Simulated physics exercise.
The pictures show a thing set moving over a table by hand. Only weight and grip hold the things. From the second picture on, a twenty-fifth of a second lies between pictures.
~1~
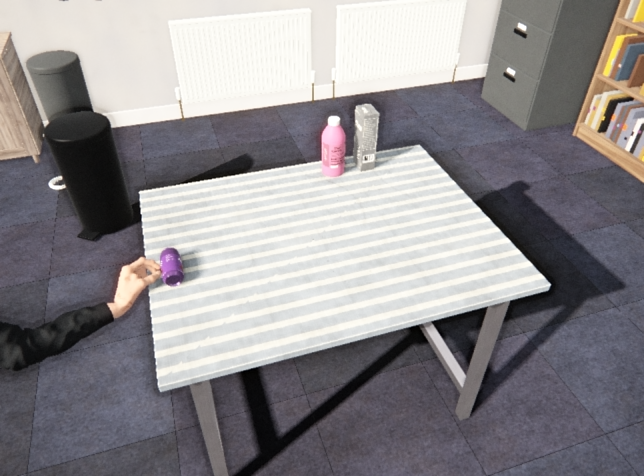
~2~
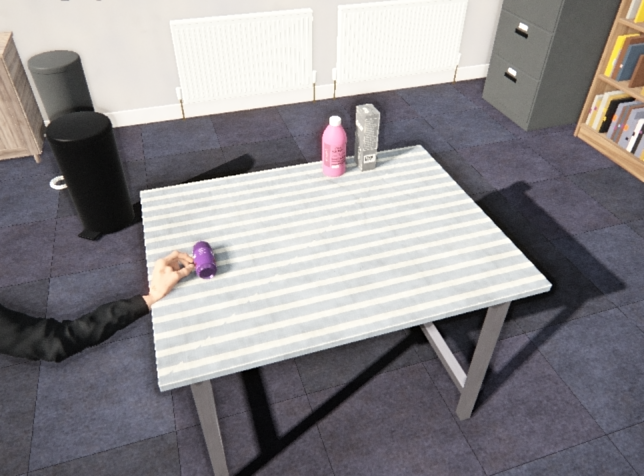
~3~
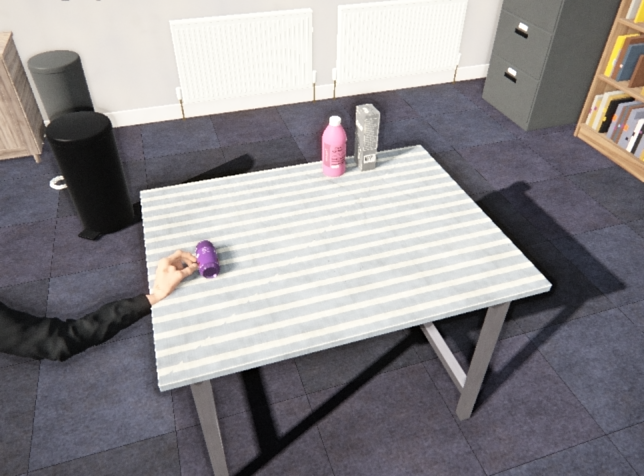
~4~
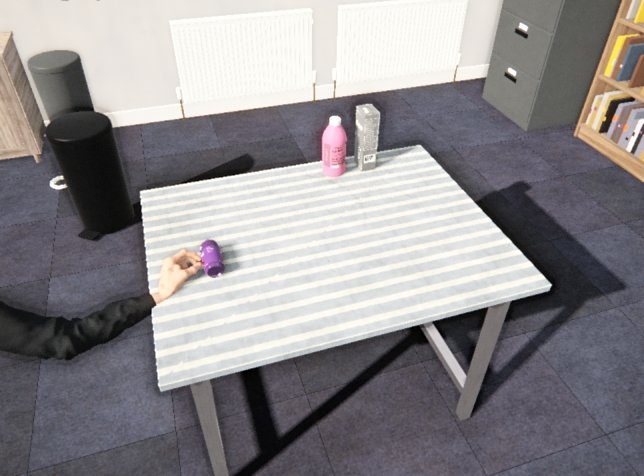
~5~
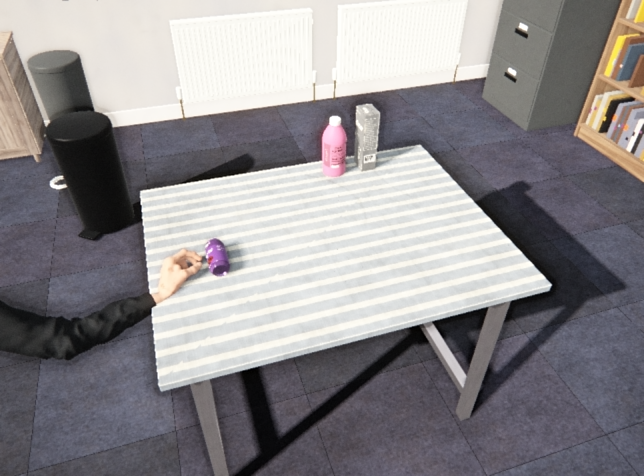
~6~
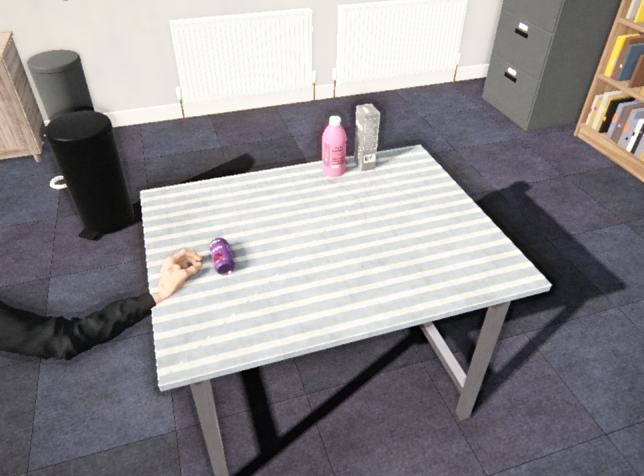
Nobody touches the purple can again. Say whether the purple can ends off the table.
The purple can remains on top.
Then, 0.10 s later than the last frame, purple can moved about its own width near (233, 254).
Then, 0.30 s later than the last frame, purple can moved well along near (251, 250).
Then, 0.60 s later than the last frame, purple can moved well along near (266, 247).
When it is over, moved from the start, purple can. End places, in pixels of the last picture, purple can near (269, 247).
